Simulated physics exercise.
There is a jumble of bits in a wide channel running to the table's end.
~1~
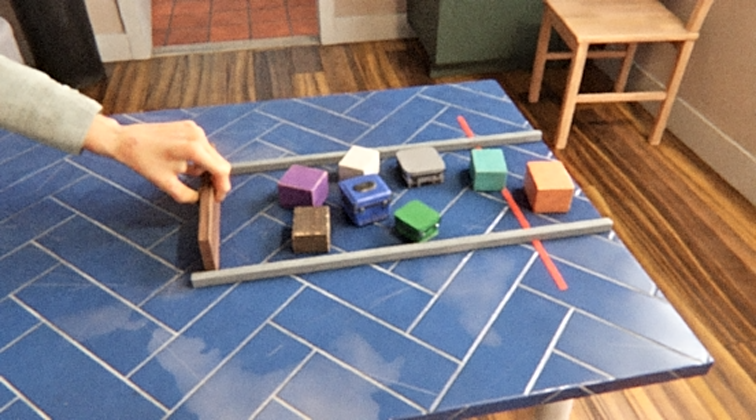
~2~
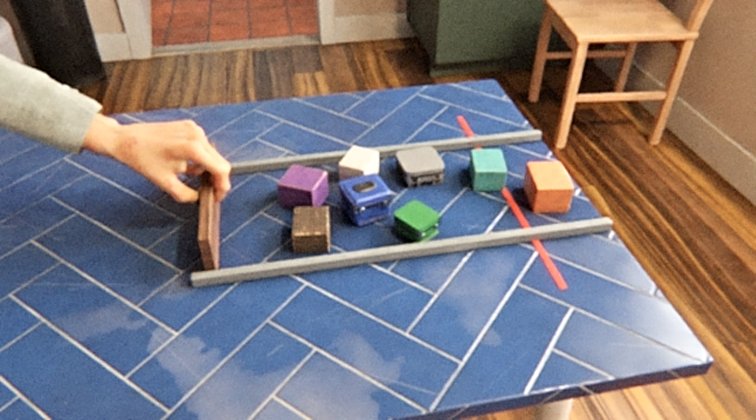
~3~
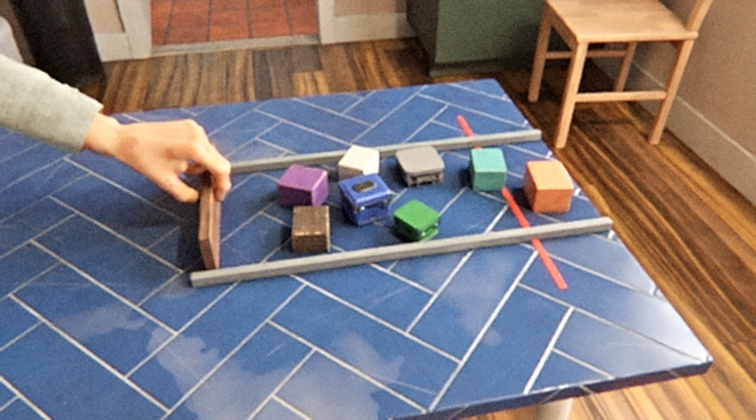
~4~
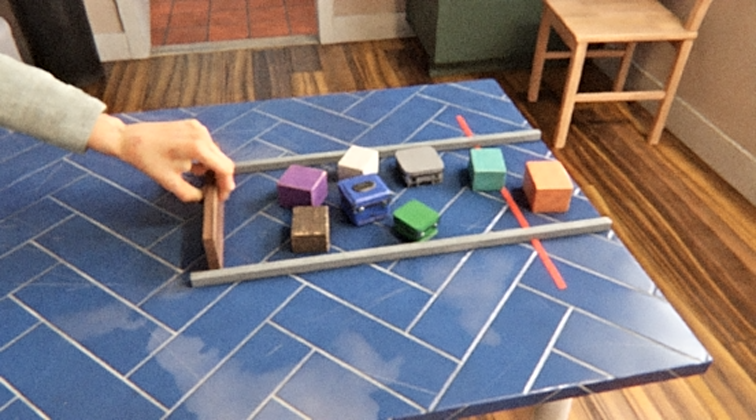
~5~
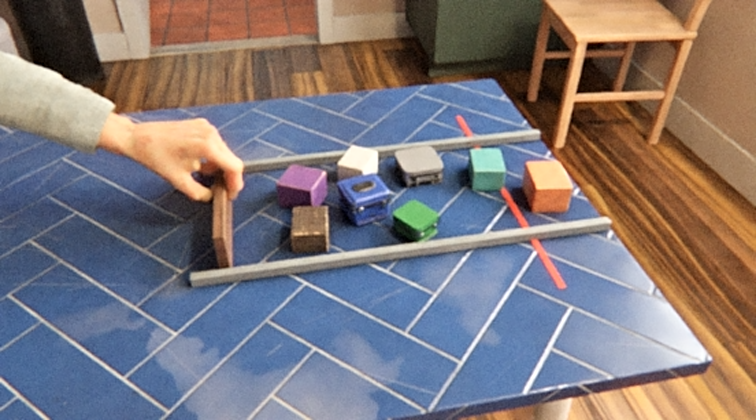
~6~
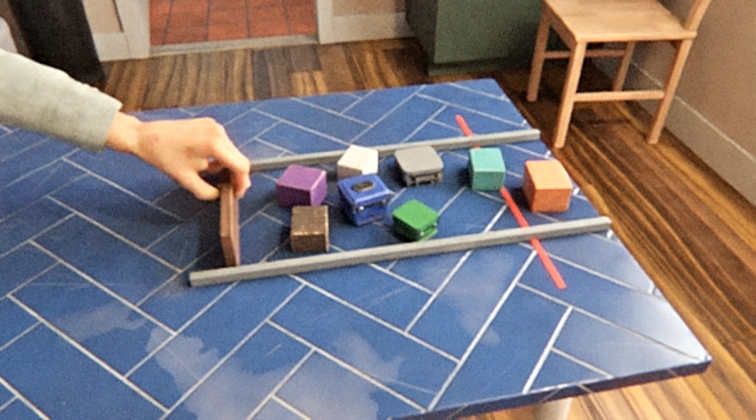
Hand sliding a brown board slightly right between two grey rails on a blue table, the coloured blocks ahead staying still.
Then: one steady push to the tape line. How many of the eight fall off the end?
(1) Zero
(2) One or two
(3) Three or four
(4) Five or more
2.
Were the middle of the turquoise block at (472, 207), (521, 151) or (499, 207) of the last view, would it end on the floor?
Place by place: It is pushed off, it is pushed off, it is pushed off.
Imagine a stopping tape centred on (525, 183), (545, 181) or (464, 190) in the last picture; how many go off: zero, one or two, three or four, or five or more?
Either three or four; more than four; no fall at all.
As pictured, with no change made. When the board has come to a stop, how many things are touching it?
The count in contact is 3.
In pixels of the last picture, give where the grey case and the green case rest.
The first sits around (532, 147), while the other sits around (570, 209).
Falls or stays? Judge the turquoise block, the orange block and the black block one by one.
Once everything settles, the turquoise block has fallen, the orange block has fallen and the black block remains in place.
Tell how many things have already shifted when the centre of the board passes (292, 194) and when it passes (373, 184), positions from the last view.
By the first moment it's 2, by the second it's 6.
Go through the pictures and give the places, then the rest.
Orange block (548, 187); turquoise block (487, 170); grey case (420, 167); board (211, 204); tape (502, 187), in the first picture.
Turquoise block (487, 170); black block (312, 229), in the second picture.
Grey case (419, 167); board (211, 203), in the third picture.
Orange block (546, 187); white block (358, 168), in the fourth picture.
Turquoise block (486, 169); blue case (364, 199), in the fifth picture.
Orange block (546, 186); turquoise block (486, 169); grey case (418, 167); board (229, 201); tape (501, 186), in the sixth picture.
Early on, none off yet; orange block at rest near (546, 186); turquoise block at rest near (486, 169); grey case at rest near (418, 167).
A while later, none off yet; orange block at rest near (546, 186); turquoise block travelled a little near (505, 169); grey case travelled about its own width near (464, 160).
Finally, the number that fall off is one or two; lost, turquoise block and orange block.
